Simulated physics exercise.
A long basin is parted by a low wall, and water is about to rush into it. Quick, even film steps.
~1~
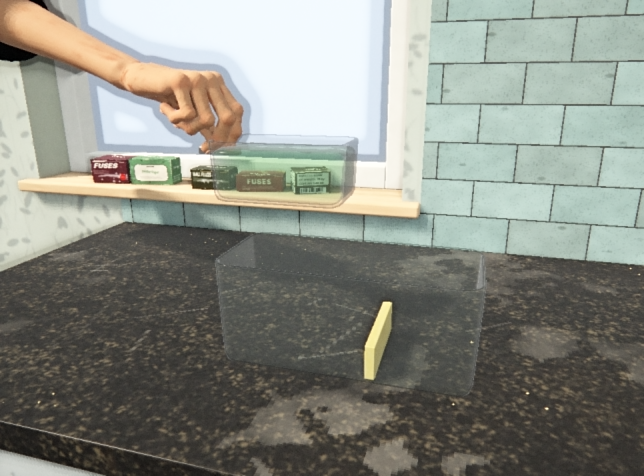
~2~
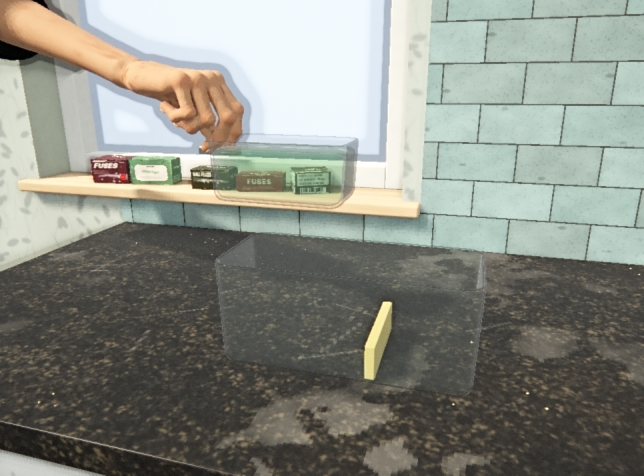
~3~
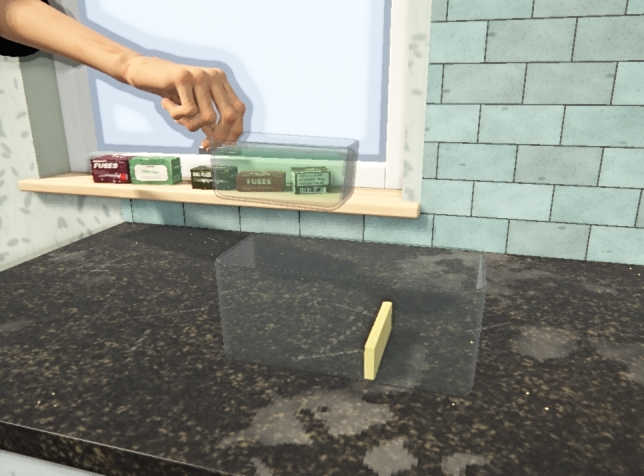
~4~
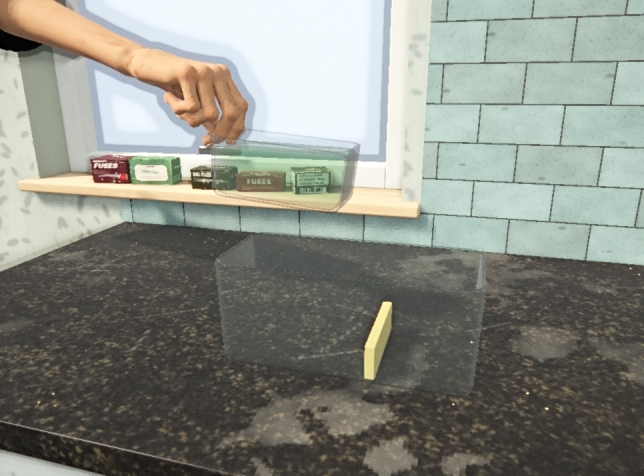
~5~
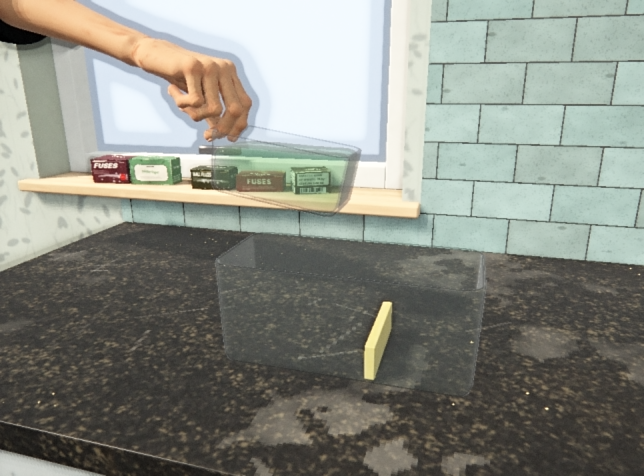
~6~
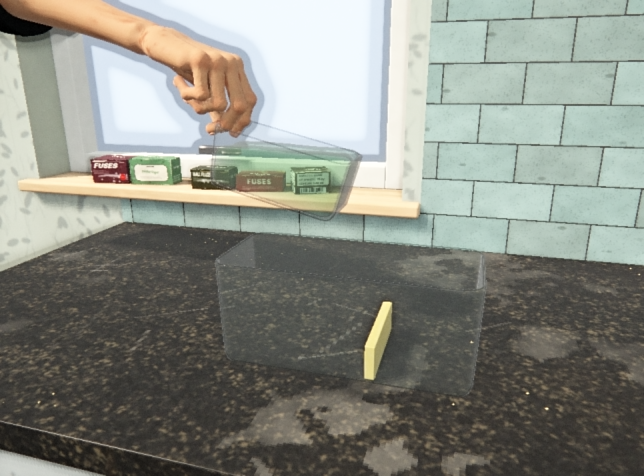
On a dark stone counter by a window, a clear basin with a low yellow wall stood still while a hand above slowly tilted a see-through container of green liquid down toward the right.
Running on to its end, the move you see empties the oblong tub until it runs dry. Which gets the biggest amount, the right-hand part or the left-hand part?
The right-hand part.
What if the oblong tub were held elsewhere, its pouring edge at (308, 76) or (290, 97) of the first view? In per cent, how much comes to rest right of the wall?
You'd get 45 percent from the first and 20 percent from the second.
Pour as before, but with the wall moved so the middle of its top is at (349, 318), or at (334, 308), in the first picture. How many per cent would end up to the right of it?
About 80 per cent, then about 90 per cent.
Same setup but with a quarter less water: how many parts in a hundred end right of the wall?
Near 60 in a hundred.
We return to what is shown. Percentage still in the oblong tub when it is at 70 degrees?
Near 30 per cent.
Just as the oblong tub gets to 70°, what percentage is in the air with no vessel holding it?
Roughly 30 percent.
A moment on, the tilt is 70° and 30 per cent is still to pour, 2 is left of the wall and 36 right of it.
Next, the tilt is 105° and 4 per cent is still to pour, 23 is left of the wall and 68 right of it.
Then the tilt is 112° and 0 per cent is still to pour, 33 is left of the wall and 65 right of it.
Later the tilt is 112° and 0 per cent is still to pour, 33 is left of the wall and 65 right of it.
Finally, 33 per cent lies left of the wall, 65 right of it and 3 outside.
